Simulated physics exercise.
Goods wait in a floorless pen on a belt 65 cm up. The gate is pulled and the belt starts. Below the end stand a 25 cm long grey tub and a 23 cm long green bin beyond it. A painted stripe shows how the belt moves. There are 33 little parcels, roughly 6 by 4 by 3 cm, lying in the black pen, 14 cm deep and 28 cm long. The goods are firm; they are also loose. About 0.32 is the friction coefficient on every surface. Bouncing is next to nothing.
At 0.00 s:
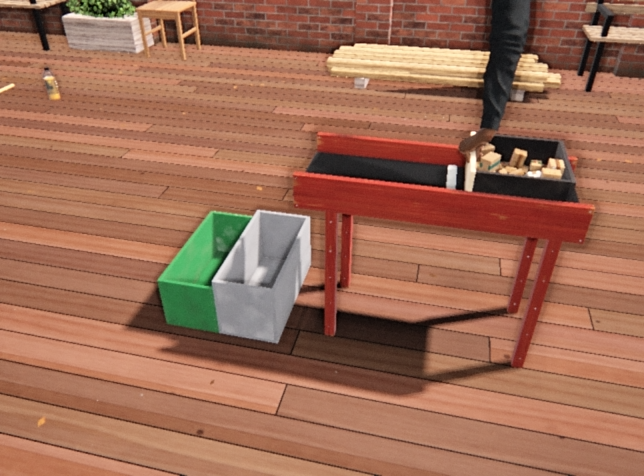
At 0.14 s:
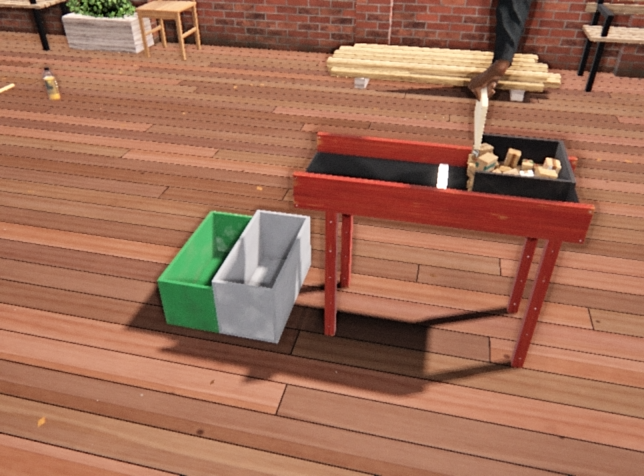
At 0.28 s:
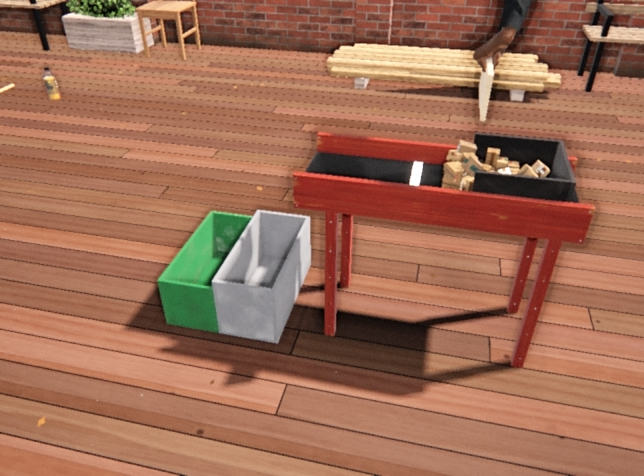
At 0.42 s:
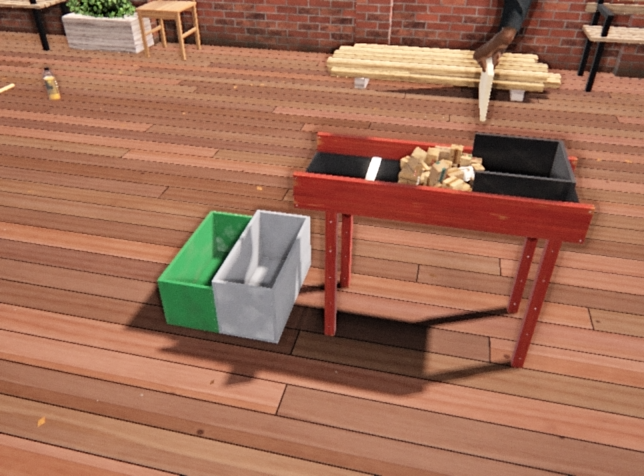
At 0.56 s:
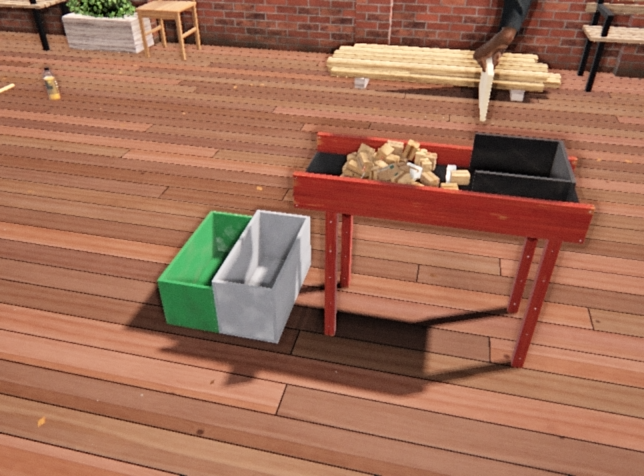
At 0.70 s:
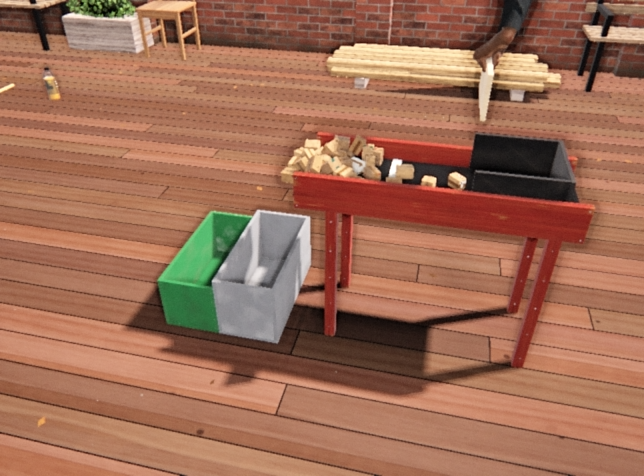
On a wooden deck by a brick wall, a dark hand lifts a pale gate from a black pen of small tan blocks on a red-framed belt. The belt's white stripe slides left and the loose blocks ride out after it, emptying the pen, then spread and bunch at the left end above the grey and green bins.
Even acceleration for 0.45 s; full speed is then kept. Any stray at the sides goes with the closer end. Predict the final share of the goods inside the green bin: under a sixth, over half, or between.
Count on the larger part of the load there.
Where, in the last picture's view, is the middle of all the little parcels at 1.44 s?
About (205, 282).
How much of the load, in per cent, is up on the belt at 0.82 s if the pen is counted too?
Near 35 in a hundred.
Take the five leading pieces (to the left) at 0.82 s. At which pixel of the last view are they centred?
The leading five average out near (259, 177).
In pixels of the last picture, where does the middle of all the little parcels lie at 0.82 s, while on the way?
(291, 162).
After 0.82 s, 11 on the belt and 22 in the air.
After 0.97 s, 2 in the green bin, 2 on the belt and 29 in the air.
After 1.17 s, 29 in the green bin and 4 in the air.
When it is over (at 1.44 s), 33 in the green bin. Asked share, 33 of 33, 100 per cent.
